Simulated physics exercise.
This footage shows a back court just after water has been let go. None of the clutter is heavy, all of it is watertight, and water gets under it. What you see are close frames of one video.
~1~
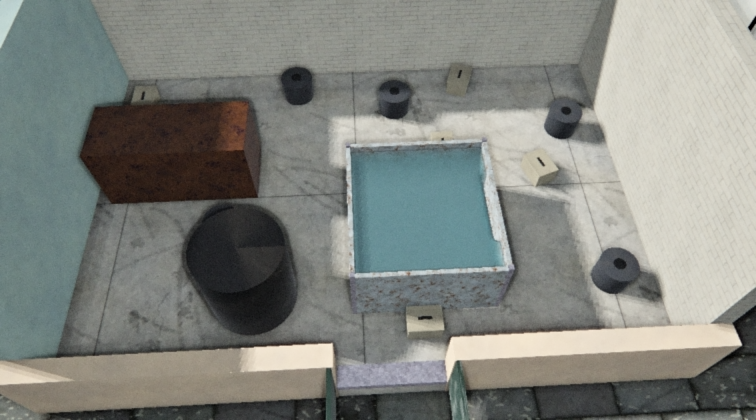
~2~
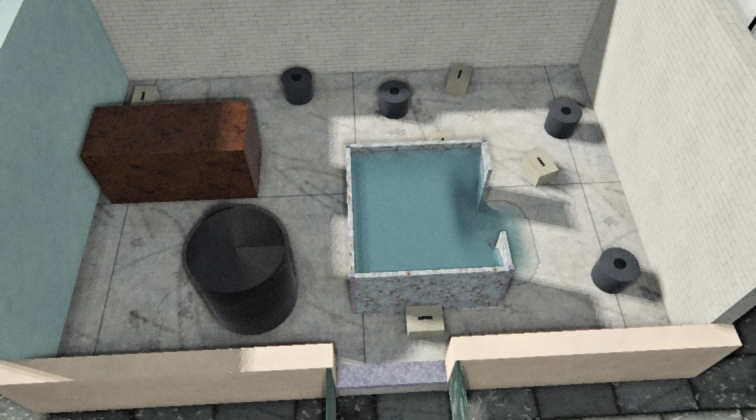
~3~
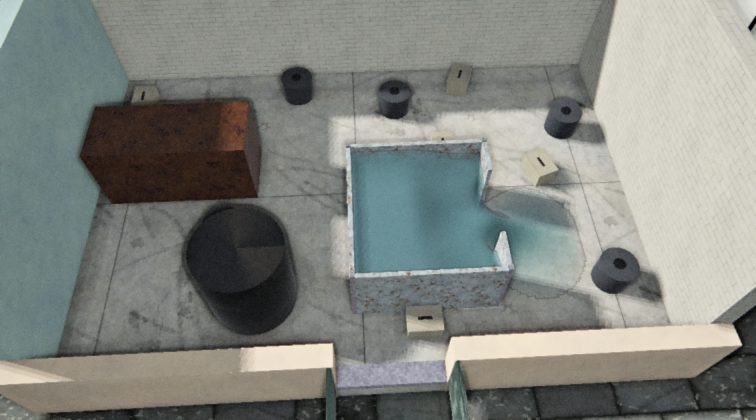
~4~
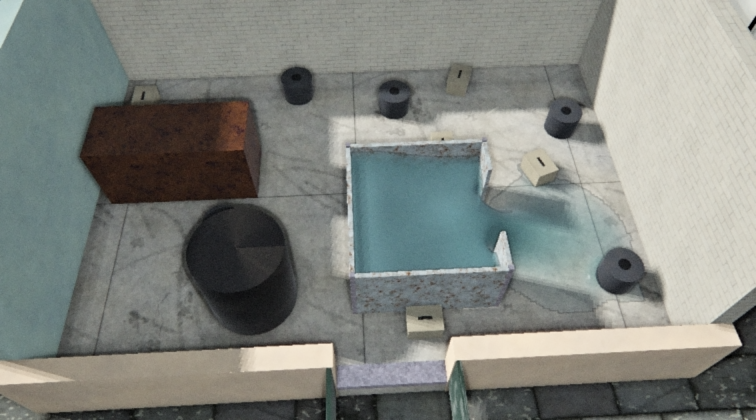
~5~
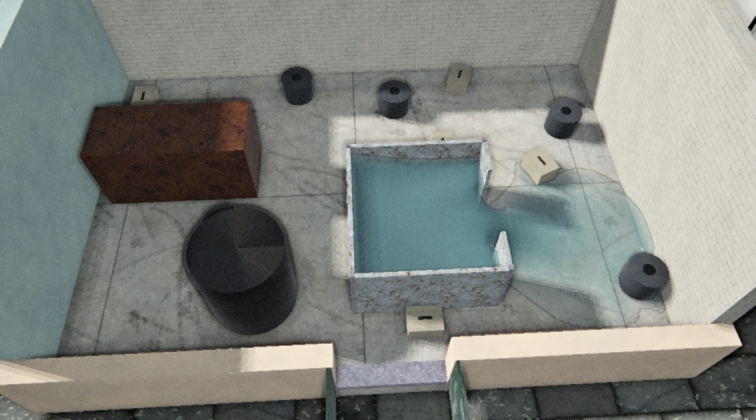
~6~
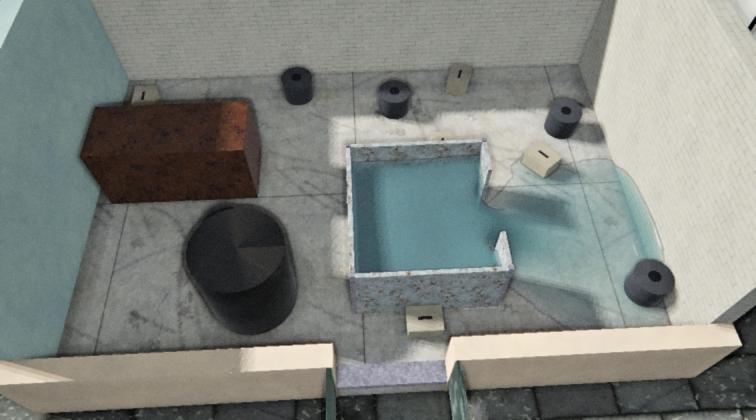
Water in a square stone-walled tank pours out through a gap that opens in its right side, spreading across the pale courtyard floor toward the right wall. The dark round tub at the lower right shifts a short way rightward, then the small cream box near the gap moves very slightly.
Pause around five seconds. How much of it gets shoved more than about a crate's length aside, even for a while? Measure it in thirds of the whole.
Portion: No less than two thirds.
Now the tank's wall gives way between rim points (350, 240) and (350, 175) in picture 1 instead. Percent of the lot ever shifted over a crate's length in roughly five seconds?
My figure is about 60 %.
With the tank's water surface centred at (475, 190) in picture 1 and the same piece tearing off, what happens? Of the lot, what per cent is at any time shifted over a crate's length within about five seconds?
Estimate: Close to 60 per cent.
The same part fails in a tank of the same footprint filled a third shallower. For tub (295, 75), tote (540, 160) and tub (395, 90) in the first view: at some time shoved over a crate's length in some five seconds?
First one stopped before it, second one reached the mark, third one reached the mark.
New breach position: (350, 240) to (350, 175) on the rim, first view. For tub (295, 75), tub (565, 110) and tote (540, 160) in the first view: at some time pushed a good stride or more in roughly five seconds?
Well, in order they come out as over the mark, below the mark and below the mark.
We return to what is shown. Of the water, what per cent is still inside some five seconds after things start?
That comes to roughly 98 parts in a hundred.
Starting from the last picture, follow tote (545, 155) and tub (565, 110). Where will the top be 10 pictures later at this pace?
Near (518, 96) and (518, 60).
A moment on, 2 of 10 are well off their spots; 1 afloat.
Next, 3 of 10 are well off their spots; 2 afloat.
Later, 5 of 10 are well off their spots; 4 afloat.
In the end, 7 of 10 are well off their spots, and 7 have been at some point; 3 afloat.
